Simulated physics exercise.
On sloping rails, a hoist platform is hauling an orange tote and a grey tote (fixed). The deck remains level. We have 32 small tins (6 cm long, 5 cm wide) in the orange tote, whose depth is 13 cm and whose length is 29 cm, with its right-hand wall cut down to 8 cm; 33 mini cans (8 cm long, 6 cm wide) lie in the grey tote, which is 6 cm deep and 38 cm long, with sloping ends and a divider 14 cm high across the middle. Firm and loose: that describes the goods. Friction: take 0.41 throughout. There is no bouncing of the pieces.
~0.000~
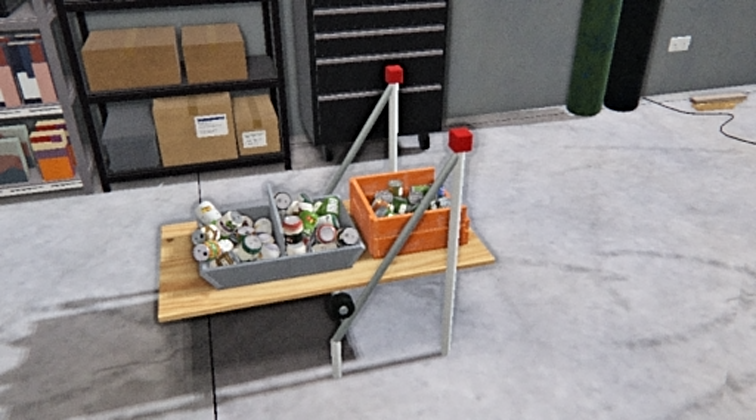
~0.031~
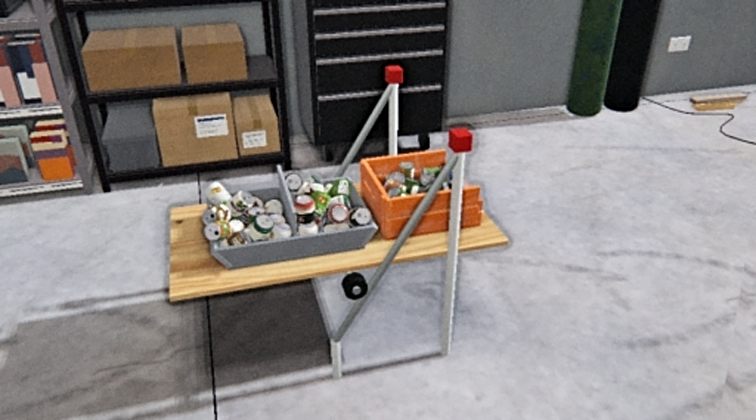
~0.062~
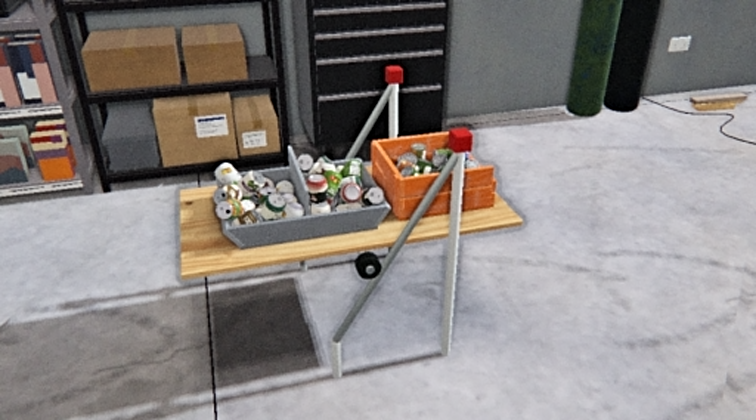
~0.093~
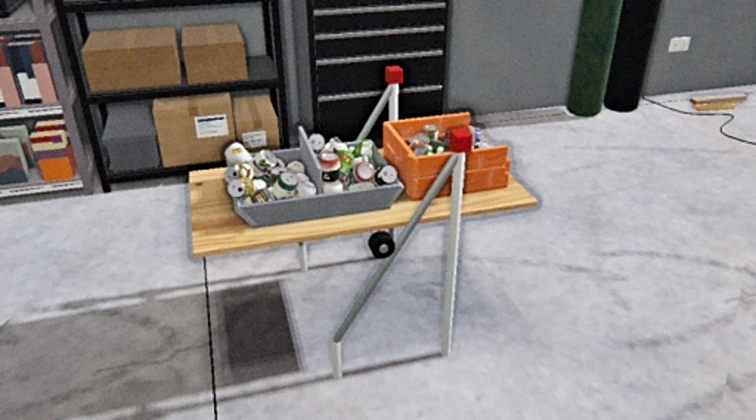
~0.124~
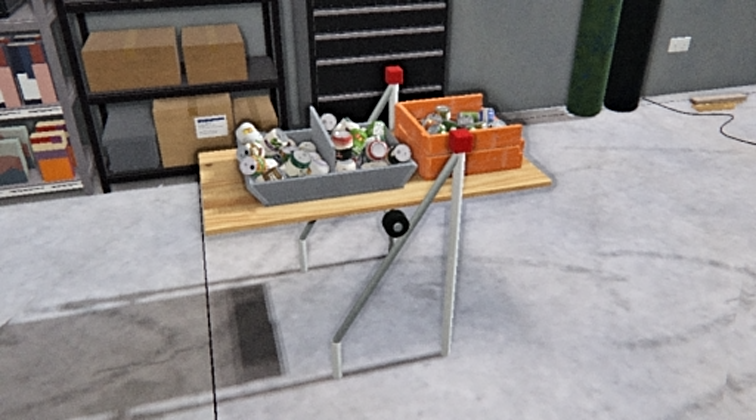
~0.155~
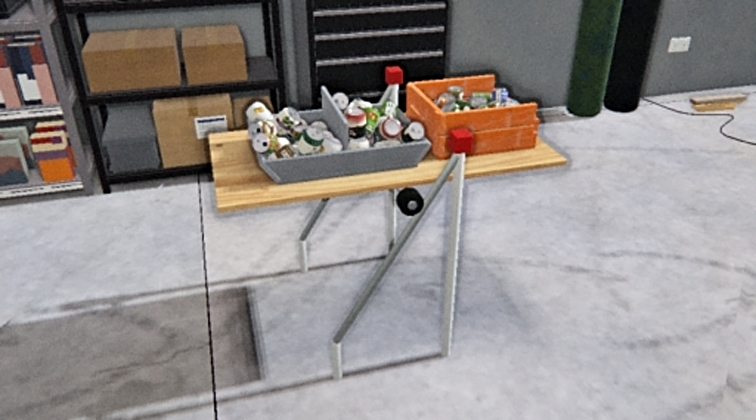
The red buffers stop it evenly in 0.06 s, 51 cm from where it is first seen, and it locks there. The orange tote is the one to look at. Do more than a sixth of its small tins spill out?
Yes.
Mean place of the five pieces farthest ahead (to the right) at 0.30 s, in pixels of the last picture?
The five leading pieces sit around (543, 36) in the last view.
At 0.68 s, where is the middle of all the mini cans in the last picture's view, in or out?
Centred roughly at (420, 83).
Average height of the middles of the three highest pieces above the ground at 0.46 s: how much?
Around 106 centimetres.
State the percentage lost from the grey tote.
Grey tote: 50% lost.
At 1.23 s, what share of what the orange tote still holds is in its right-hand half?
I'd say near 60 out of a hundred.
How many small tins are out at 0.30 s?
Around 2 of them, I'd say.
After 0.18 s, braking begins.
After 0.30 s, the orange tote is down by 2 of 32 and the grey tote is down by 3 of 33.
After 0.46 s, the orange tote is down by 11 of 32 and the grey tote is down by 13 of 33.
After 0.68 s, the orange tote is down by 17 of 32 and the grey tote is down by 16 of 33.
When it is over (at 1.23 s), the orange tote is down by 17 of 32 and the grey tote is down by 16 of 33. Asked share, 17 of 32, 53 per cent.
